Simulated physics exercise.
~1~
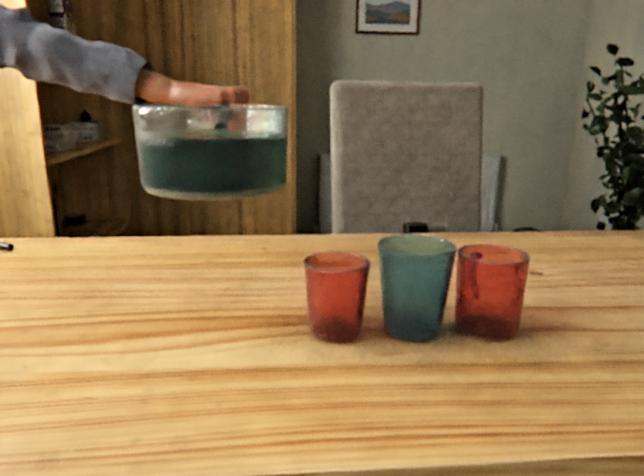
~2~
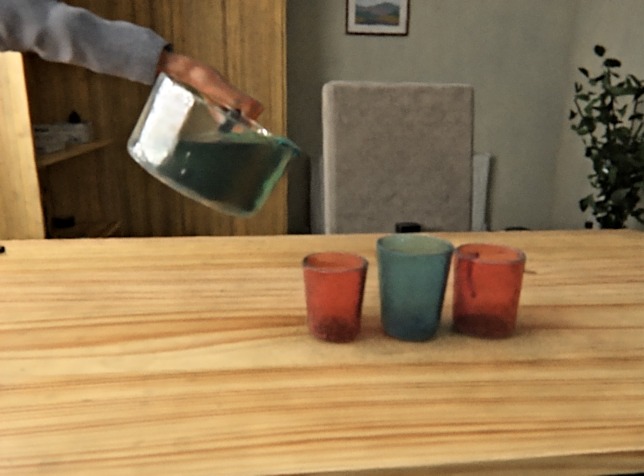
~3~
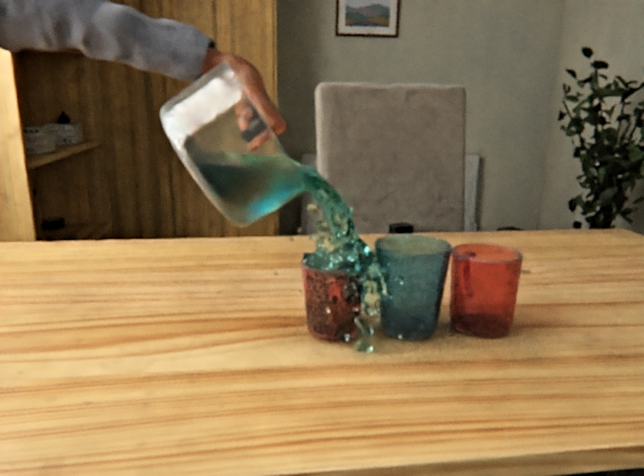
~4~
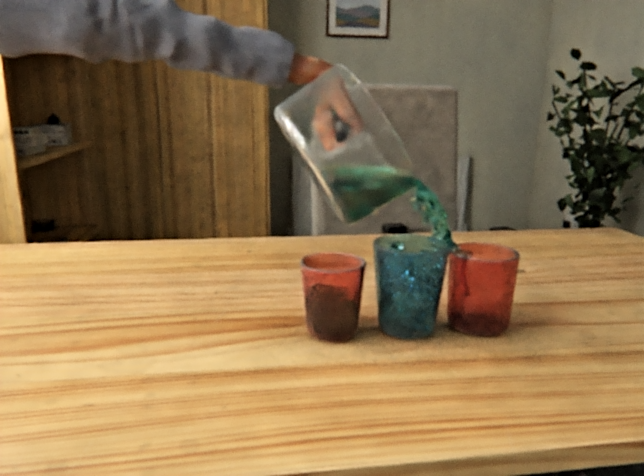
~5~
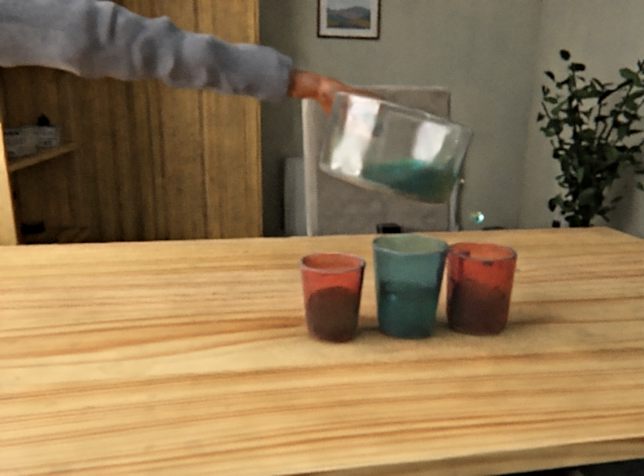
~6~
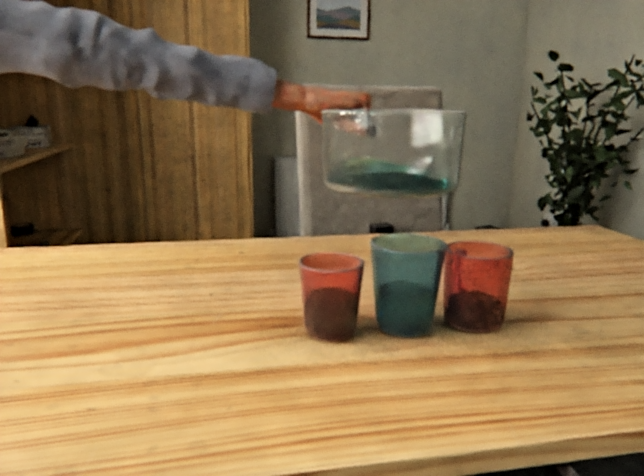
A clear glass container of teal liquid, held by a gray-sleeved arm, hovers at the left above a pale wooden table, seen from the front in a room with a gray chair, wooden cabinet and leafy plant. Three cups stand in a row below, a teal one between two red ones. The hand tips the container steeply to the right, and liquid splashes into and around the left cup. Still pouring, it travels right across the middle cup toward the right one. Finally it swings back level, keeping a little liquid, with all three cups partly filled.
